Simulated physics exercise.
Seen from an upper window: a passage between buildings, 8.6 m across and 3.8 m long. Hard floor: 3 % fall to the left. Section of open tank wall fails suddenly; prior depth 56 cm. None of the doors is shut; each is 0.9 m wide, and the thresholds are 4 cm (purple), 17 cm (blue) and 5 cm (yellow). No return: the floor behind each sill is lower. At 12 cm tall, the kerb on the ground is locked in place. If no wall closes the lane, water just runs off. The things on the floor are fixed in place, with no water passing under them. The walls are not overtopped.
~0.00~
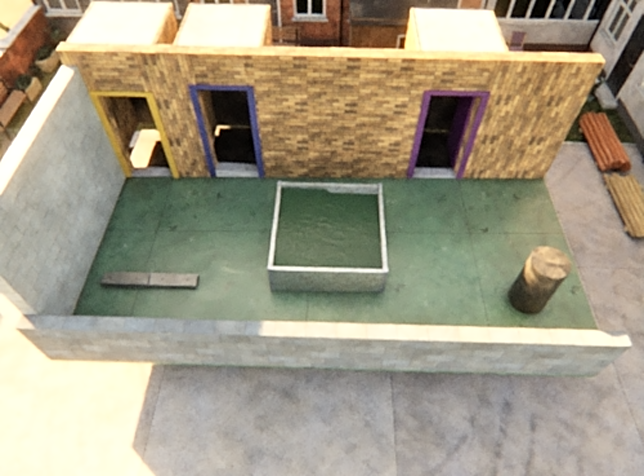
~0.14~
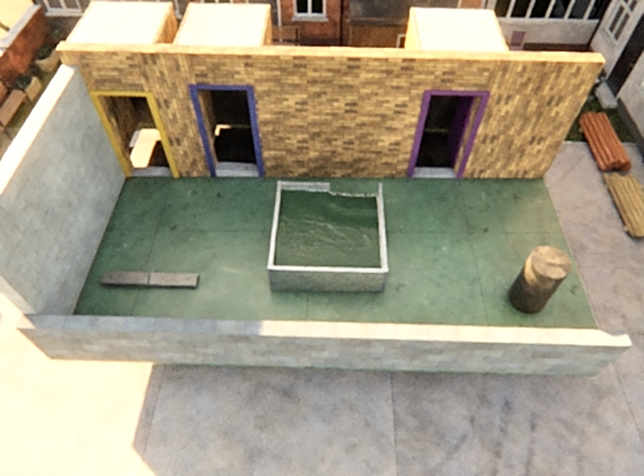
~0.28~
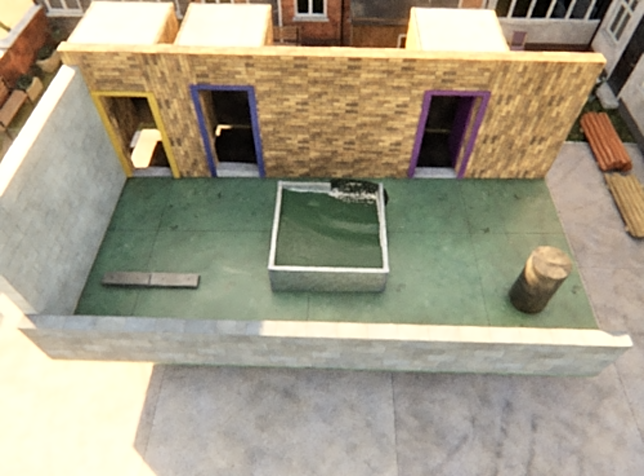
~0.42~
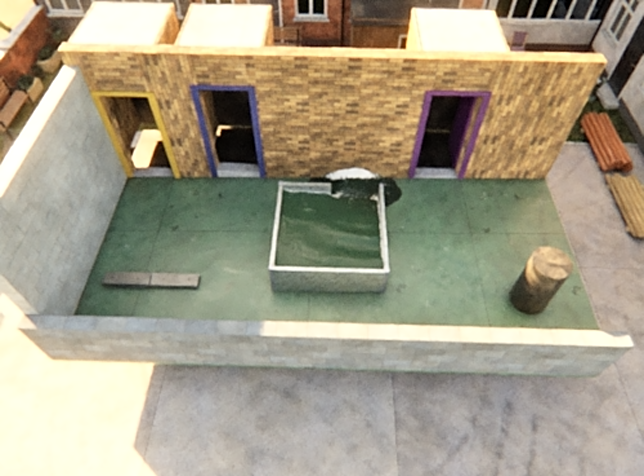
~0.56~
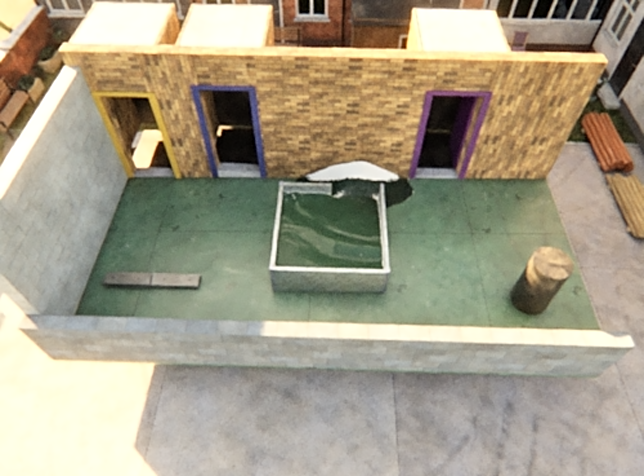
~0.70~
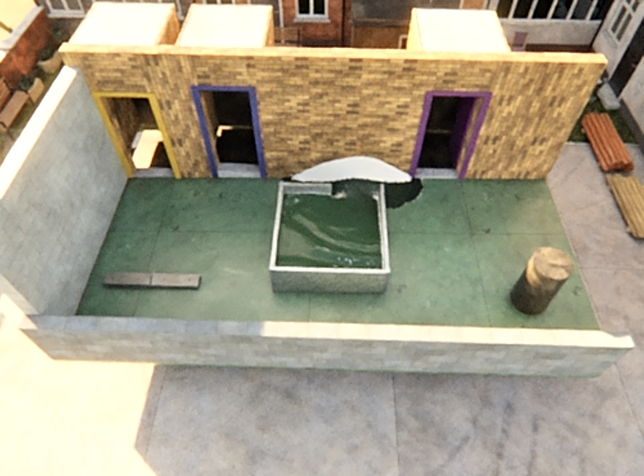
A tan brick wall with yellow, blue and purple doorways stands behind a walled green floor, seen from high above by a still camera. A square open tank of dark green water sits in the middle, with a flat grey kerb at left and a brown cylinder at right. The tank's back edge breaks, its water ripples, and a dark and white patch spreads out behind it toward the brick wall.
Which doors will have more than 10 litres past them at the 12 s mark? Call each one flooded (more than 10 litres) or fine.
Purple door: Flooded, blue door: Fine, yellow door: Flooded.
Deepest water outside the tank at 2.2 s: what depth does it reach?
Max depth: About 35 centimetres.
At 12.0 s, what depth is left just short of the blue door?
The depth there is near 1.5 cm.
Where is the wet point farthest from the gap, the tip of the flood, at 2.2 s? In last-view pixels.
Point: Roughly (146, 177) in the last view.
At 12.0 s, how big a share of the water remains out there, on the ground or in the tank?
Roughly 70 per cent is still there.
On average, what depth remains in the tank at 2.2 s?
Mean depth: Some 33 cm.
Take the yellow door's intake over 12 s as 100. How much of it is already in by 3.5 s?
I'd put it at about 0 per cent by that point.
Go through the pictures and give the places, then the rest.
The open tank at (329, 227) is whole and still, 56 cm deep, in the first picture.
Water pours out at (353, 202) and has run 0.5 m, to (377, 203); deepest outside 17 cm, 56 cm at the open tank's back, in the second picture.
Water pours out at (353, 203) and has run 0.8 m, to (333, 183); deepest outside 27 cm, 56 cm at the open tank's back, in the third picture.
Water pours out at (354, 204) and has run 1.1 m, to (388, 178); deepest outside 28 cm, 56 cm at the open tank's back, in the fourth picture.
Water pours out at (355, 204) and has run 1.4 m, to (303, 178); deepest outside 50 cm, 56 cm at the open tank's back, in the fifth picture.
The front is at (286, 178), 1.7 m from the gap at (355, 204); 1.5 m2 of floor is under water; 52 cm left at the back of the open tank, in the sixth picture.
After 1.4 s water covers 15 % of the floor and is deepest (43 cm) near (357, 184); purple door 10 cm at the sill, 0 L in, blue door 4 cm at the sill, 0 L in, yellow door not reached.
After 2.2 s water covers 40 % of the floor and is deepest (35 cm) near (357, 184); purple door 9 cm at the sill, 9 L in, blue door 5 cm at the sill, 0 L in, yellow door 3 cm at the sill, 0 L in.
After 3.5 s water covers 55 % of the floor and is deepest (24 cm) near (348, 184); purple door 7 cm at the sill, 21 L in, blue door 4 cm at the sill, 0 L in, yellow door 7 cm at the sill, 2 L in.
After 7.0 s water covers 80 % of the floor and is deepest (14 cm) near (129, 177); purple door 5 cm at the sill, 30 L in, blue door 3 cm at the sill, 0 L in, yellow door 9 cm at the sill, 48 L in.
After 12.0 s water covers 85 % of the floor and is deepest (12 cm) near (66, 340); purple door 3 cm at the sill, 31 L in, blue door 2 cm at the sill, 0 L in, yellow door 9 cm at the sill, 108 L in.
